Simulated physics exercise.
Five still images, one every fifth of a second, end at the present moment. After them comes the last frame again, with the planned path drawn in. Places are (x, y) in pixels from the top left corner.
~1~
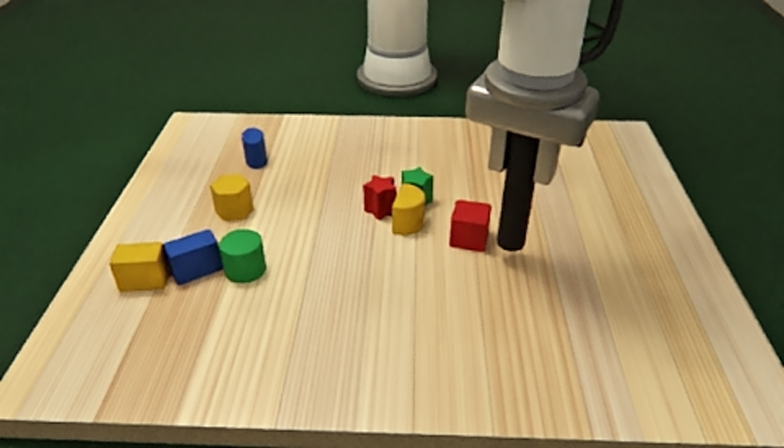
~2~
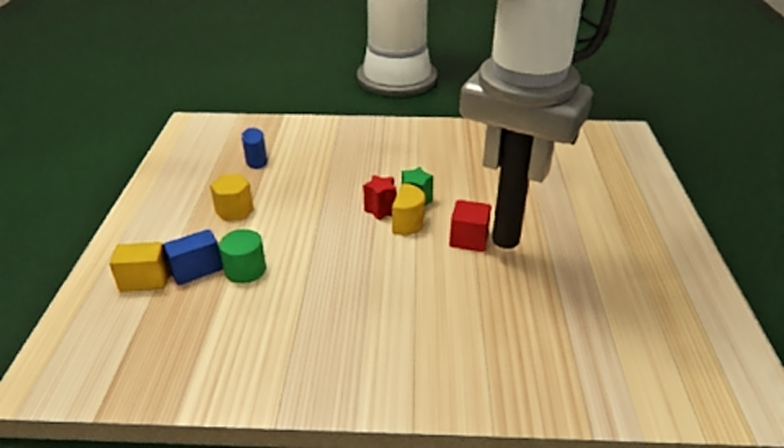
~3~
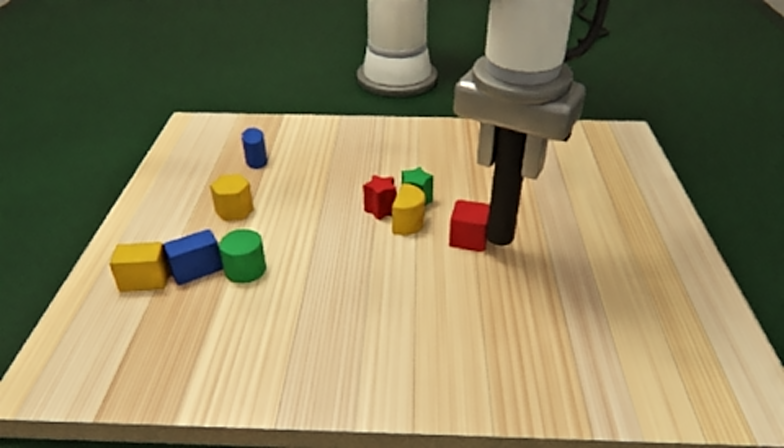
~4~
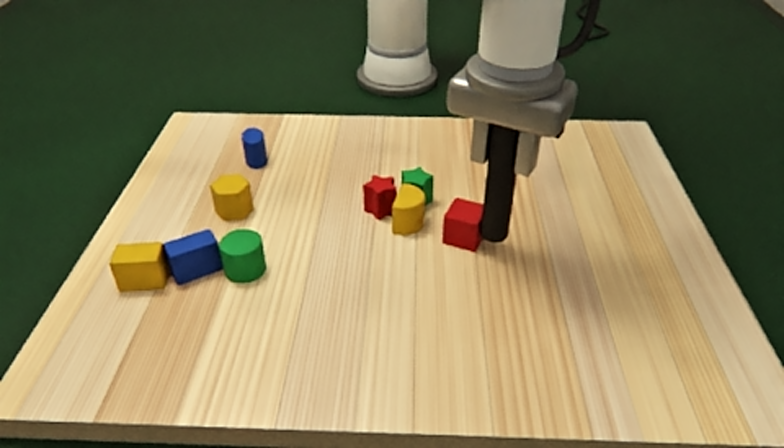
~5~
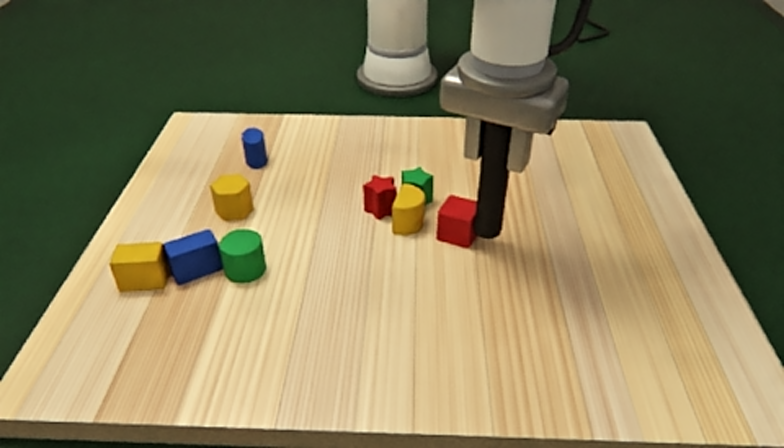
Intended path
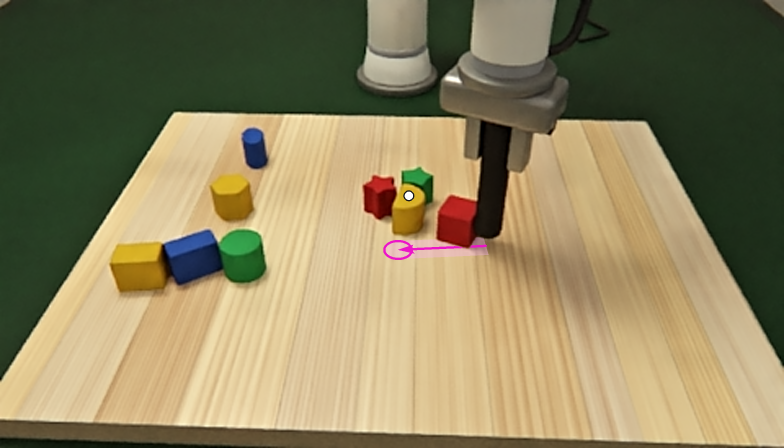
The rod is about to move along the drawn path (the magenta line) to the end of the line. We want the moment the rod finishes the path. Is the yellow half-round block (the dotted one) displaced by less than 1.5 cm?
In short: No.
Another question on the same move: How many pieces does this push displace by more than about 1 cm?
My prediction: No fewer than three blocks.
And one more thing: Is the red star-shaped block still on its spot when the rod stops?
No
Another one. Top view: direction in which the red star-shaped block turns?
Top view: Counterclockwise.
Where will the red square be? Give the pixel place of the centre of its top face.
My estimate: (426, 201).
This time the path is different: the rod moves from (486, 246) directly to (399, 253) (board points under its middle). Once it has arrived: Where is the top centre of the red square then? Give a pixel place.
Put as a pixel place, it's (437, 202).
The drawn path runs straight from (486, 246) to (398, 250); the dot is on the yellow half-round block.
The first path, step by step. Halfway along, rod (443, 234); red star-shaped block (373, 180), turned 10° anticlockwise; yellow half-round block (397, 190); green star-shaped block (415, 174), turned 20° clockwise; red square (432, 202), turned 40° clockwise.
At the end, rod (398, 236); red star-shaped block (370, 178), turned 25° anticlockwise; yellow half-round block (394, 186); green star-shaped block (415, 172), turned 35° clockwise; red square (426, 201), turned 55° clockwise.
